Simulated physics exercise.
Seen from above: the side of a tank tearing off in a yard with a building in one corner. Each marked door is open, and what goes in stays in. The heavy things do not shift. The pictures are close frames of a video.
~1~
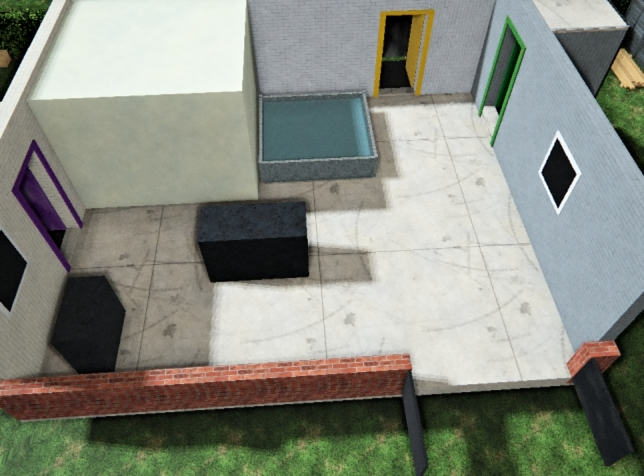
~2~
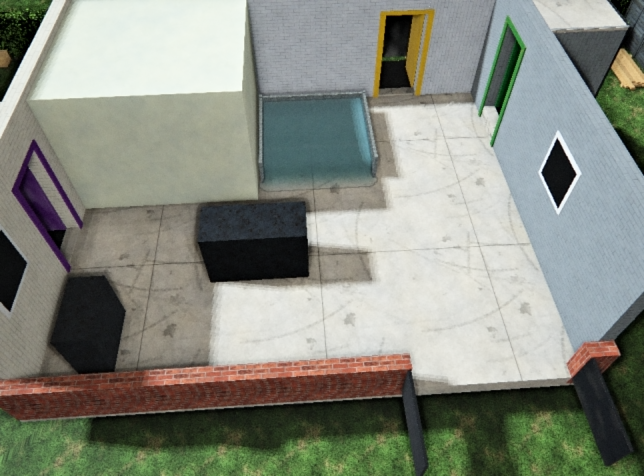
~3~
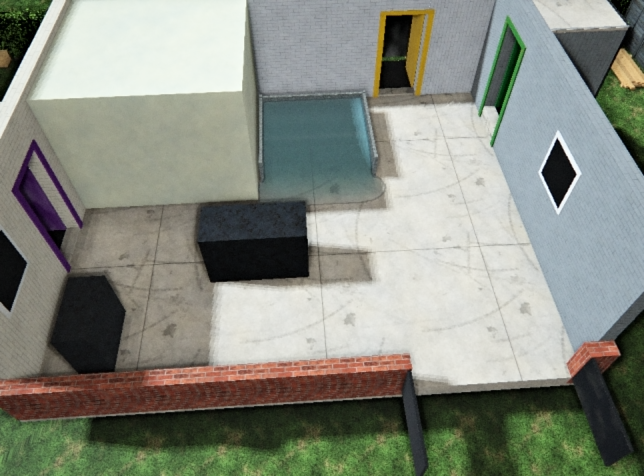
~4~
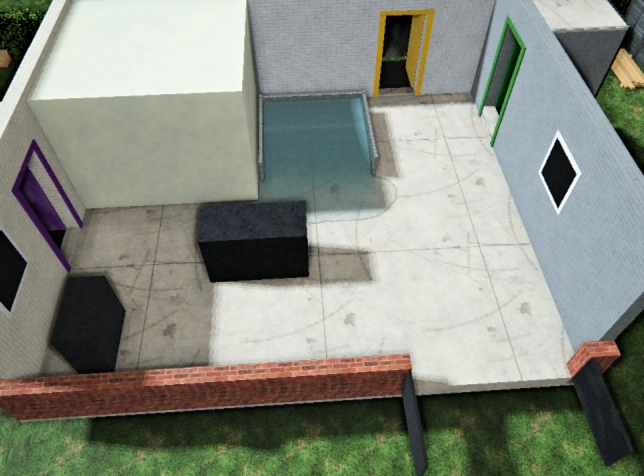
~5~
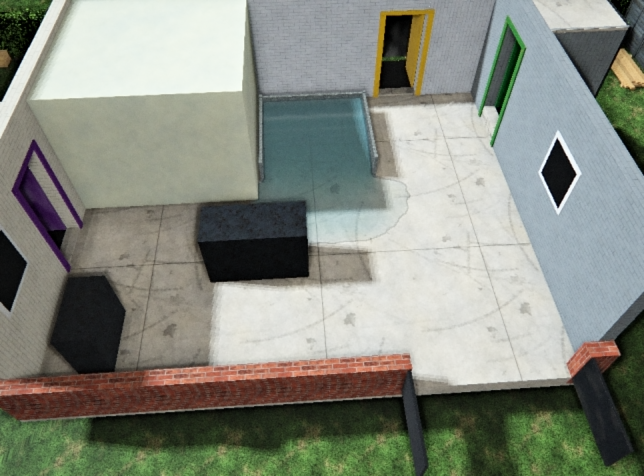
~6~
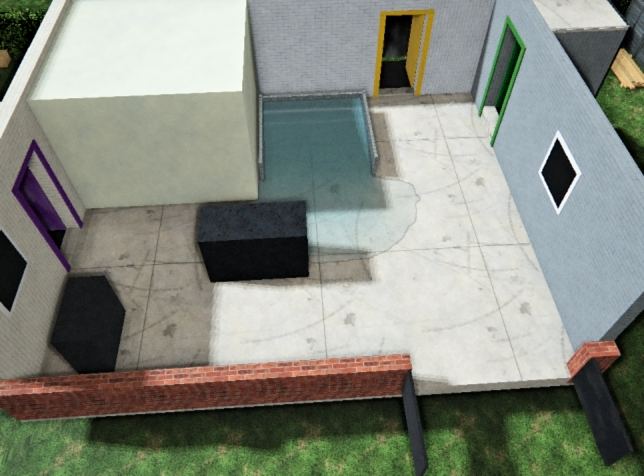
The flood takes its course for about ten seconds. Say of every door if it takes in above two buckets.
The purple door lets in a lot; the yellow door admits no more than that; the green door admits no more than that.
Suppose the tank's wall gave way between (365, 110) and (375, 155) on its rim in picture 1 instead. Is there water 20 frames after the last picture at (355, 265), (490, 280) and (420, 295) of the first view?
In turn: Clear, awash, clear.
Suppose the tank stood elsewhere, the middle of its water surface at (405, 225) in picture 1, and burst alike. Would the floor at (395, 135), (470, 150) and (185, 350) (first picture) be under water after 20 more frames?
In turn: No water, not flooded, flooded.
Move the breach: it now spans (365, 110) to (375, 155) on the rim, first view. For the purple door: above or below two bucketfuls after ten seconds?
One by one: Purple is under.
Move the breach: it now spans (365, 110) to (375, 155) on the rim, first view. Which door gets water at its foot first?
It is the one in green.
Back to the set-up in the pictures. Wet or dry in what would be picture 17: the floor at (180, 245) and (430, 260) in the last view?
As listed: Under water, under water.
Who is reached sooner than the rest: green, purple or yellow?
It is the purple-painted one.
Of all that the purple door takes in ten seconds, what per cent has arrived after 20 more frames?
I make it 5 per cent.
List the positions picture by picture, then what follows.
The first frame shows the water tank at (315, 128) is whole and still.
In the second frame, the front is at (263, 186), out from the gap at (319, 172).
In the third frame, water pours out at (319, 173) and has run to a hidden place.
In the fourth frame, the front is at (389, 199), out from the gap at (319, 174).
In the fifth frame, the front is at a hidden place, out from the gap at (319, 174).
In the sixth frame, the front is at a hidden place, out from the gap at (319, 174).
A moment on, water covers 25 % of the floor; the purple door not reached, the yellow door not reached, the green door not reached.
Next, water covers 40 % of the floor; the purple door not reached, the yellow door not reached, the green door not reached.
Then, water covers 60 % of the floor; the purple door under two buckets in, the yellow door not reached, the green door not reached.
Later, water covers 70 % of the floor; the purple door over two buckets in, the yellow door not reached, the green door not reached.
In the end, water covers 80 % of the floor; the purple door far over two buckets in, the yellow door not reached, the green door wet at the sill, nothing in.
